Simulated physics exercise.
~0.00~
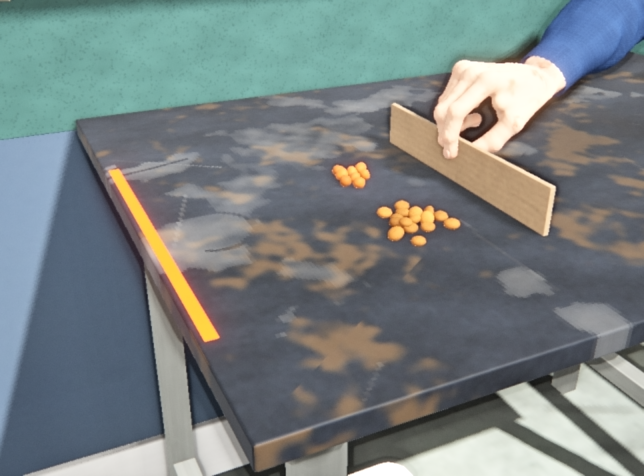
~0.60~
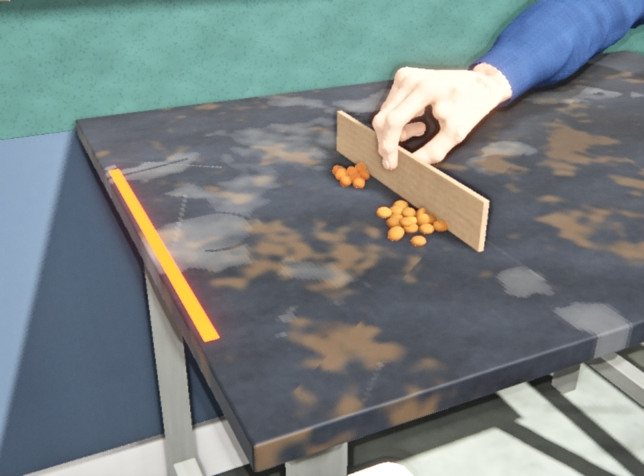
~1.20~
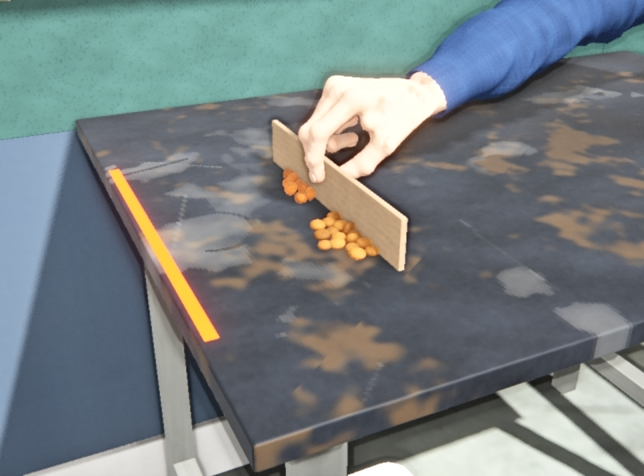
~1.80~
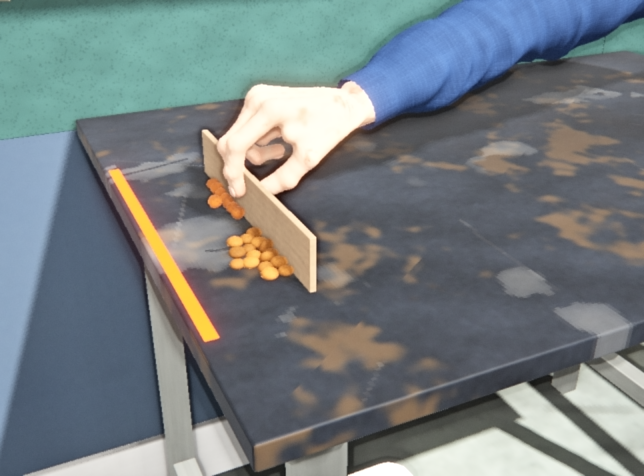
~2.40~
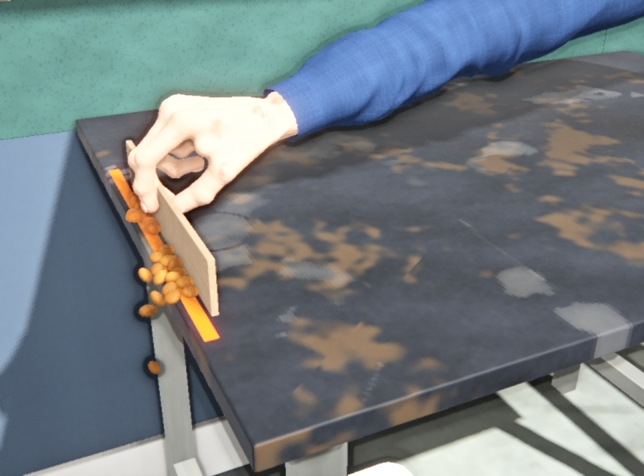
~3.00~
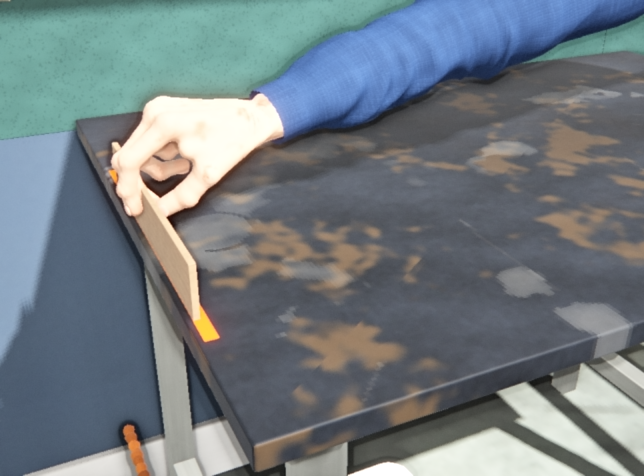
A hand in a blue sleeve holds an upright tan wooden card on a dark, brown-blotched table, seen from above at an angle against a green wall. Two piles of small orange pieces lie to its left, a larger one in front and a smaller one behind, with an orange tape strip near the table's left end. The card slides left, meets the piles and pushes both across the surface. At the tape it stops, and pieces spill over the edge, mostly from the front pile. Finally both piles are off the table, with a few pieces visible below.
